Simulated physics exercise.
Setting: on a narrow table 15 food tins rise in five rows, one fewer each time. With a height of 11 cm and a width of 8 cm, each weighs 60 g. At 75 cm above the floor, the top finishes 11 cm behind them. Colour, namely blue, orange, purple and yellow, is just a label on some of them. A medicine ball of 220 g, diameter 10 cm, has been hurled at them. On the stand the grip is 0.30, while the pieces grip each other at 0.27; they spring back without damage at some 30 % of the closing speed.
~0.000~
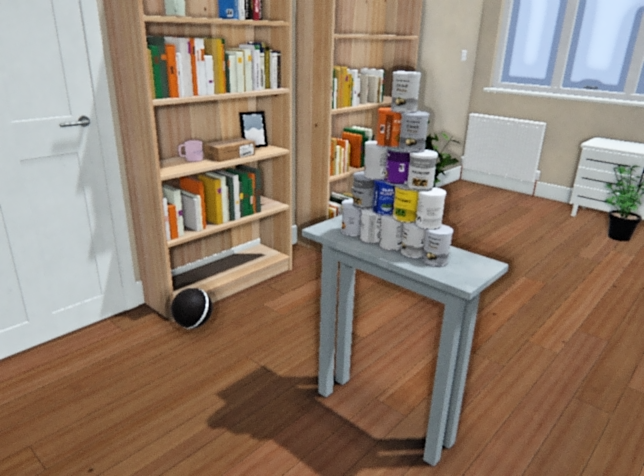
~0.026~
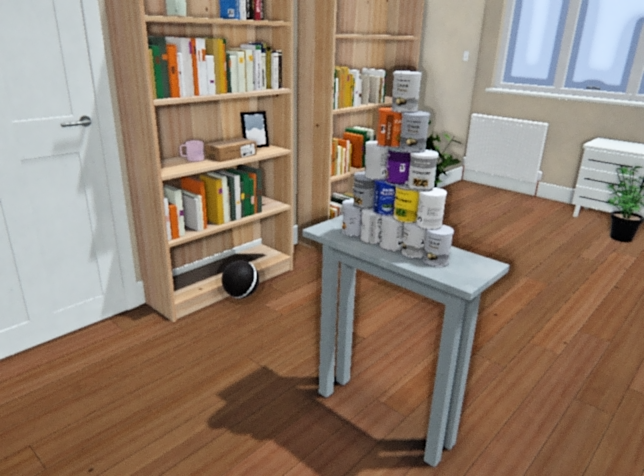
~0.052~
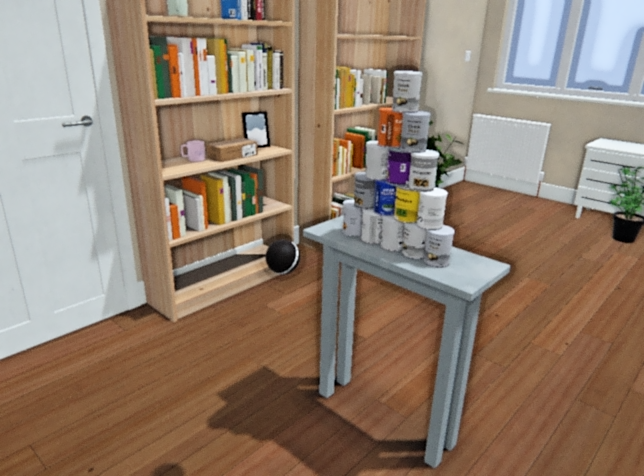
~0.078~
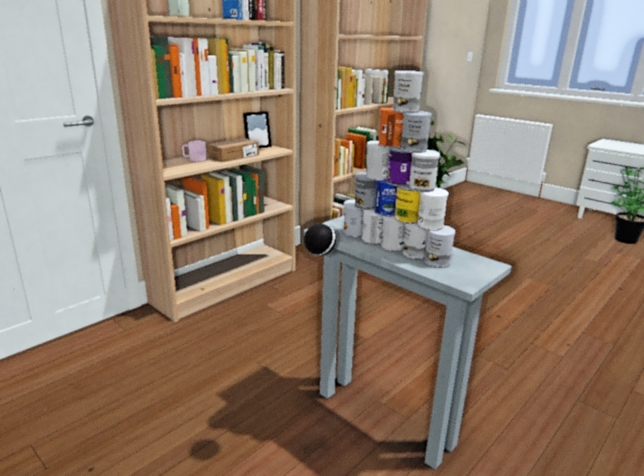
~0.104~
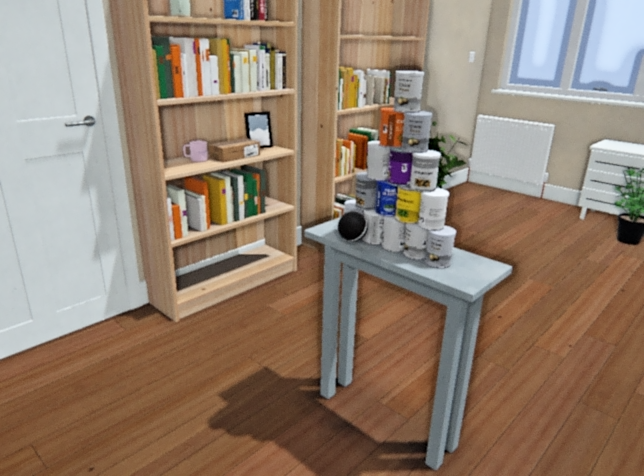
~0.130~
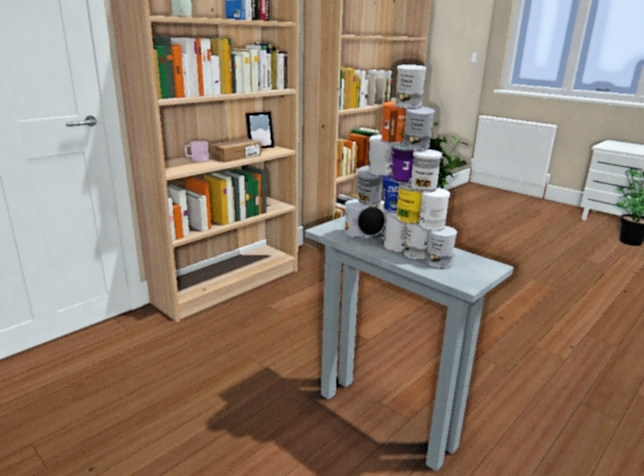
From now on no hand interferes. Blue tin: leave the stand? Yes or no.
Yes.
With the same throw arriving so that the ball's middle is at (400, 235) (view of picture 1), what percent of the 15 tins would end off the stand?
Then 60 per cent.
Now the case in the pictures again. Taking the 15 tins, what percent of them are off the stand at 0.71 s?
At that instant, 35 percent.
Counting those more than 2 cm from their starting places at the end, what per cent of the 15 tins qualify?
65 percent of them have shifted.
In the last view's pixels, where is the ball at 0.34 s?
Pixel position: Around (437, 213).
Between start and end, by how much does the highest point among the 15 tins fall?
Roughly 22 centimetres.
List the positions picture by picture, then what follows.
In the first frame (places mark the middle of the side facing us; the camera moves round a little), ball (192, 308) 68 cm from contact, 6.0 m/s; blue tin (384, 199); yellow tin (401, 205); purple tin (399, 168); nothing disturbed.
The second frame shows ball (240, 280) 53 cm from contact, 5.9 m/s; blue tin (385, 199).
The third frame shows ball (283, 257) 37 cm from contact, 5.9 m/s; blue tin (385, 200).
The fourth frame shows ball (320, 240) 22 cm from contact, 5.9 m/s; blue tin (386, 200).
The fifth frame shows ball (353, 227) 6 cm from contact, 5.9 m/s; blue tin (387, 200).
The sixth frame shows ball (372, 221) after contact, 2.9 m/s; blue tin (392, 197) leaning 9°; purple tin (403, 166) leaning 7°; orange tin (386, 124) leaning 4°; steepest lean 13°, the tin at (363, 190); 8 disturbed, none off the stand.
After 0.34 s, ball still moving; 1 of the 15 tins off the stand; blue tin on its side; purple tin leaning 57°, 52 mm lower.
After 0.71 s, ball still moving; 5 of the 15 tins off the stand; blue tin on its side; purple tin on its side.
After 1.27 s, ball still moving; 8 of the 15 tins off the stand; blue tin leaning 22°, 85 cm lower; orange tin on its side.
By the end (1.7 s), ball rolling away; 8 of the 15 tins off the stand; blue tin on its side; purple tin on its side; orange tin on its side. As the last picture would show them, middles, blue tin near (607, 286), purple tin near (588, 353).
